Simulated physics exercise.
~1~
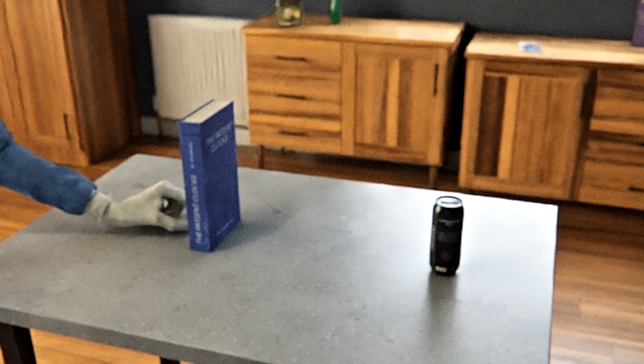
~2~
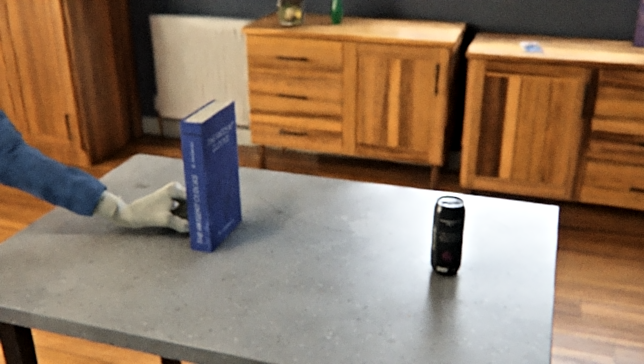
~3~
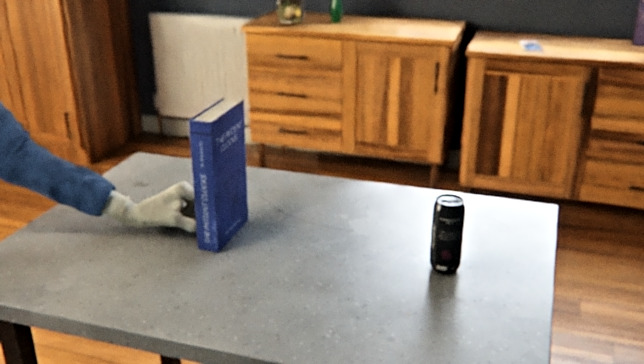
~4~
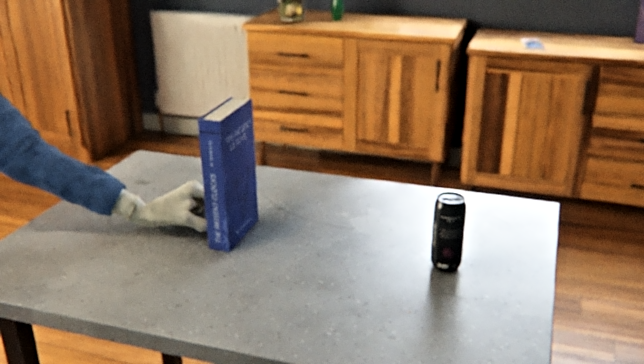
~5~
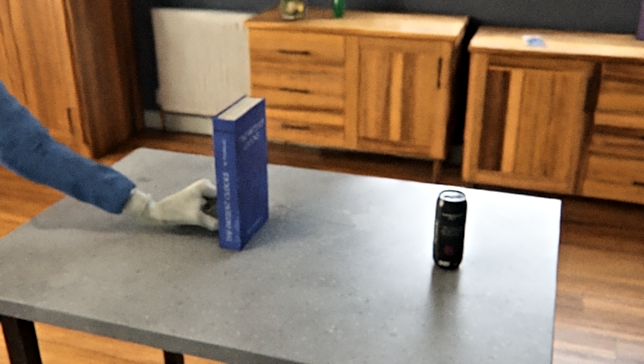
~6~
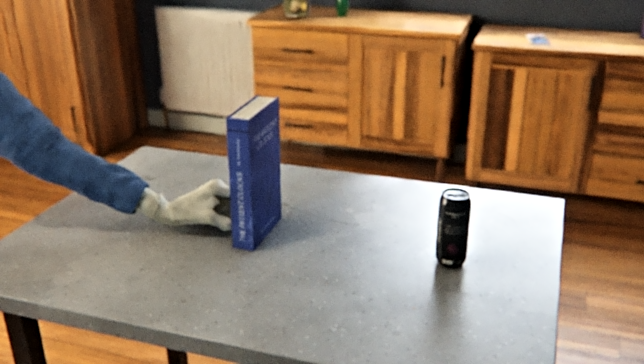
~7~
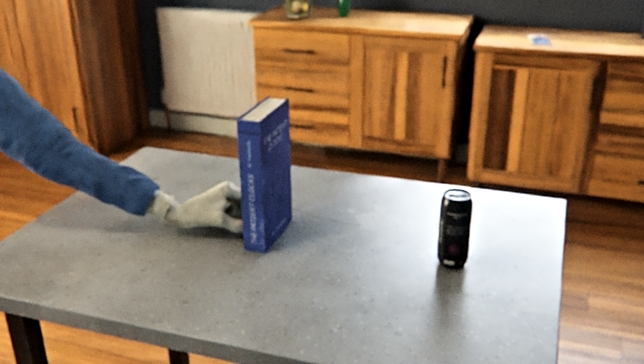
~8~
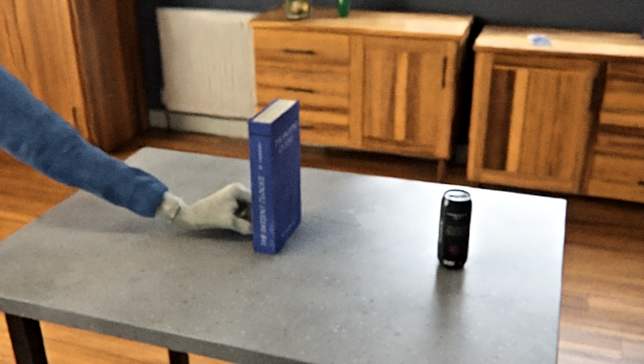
A gloved-looking hand in a blue sleeve pushed an upright blue book slowly to the right across a gray table, toward a black can that stayed put. The book slid a short way without tipping and ended still standing, with the hand behind it.
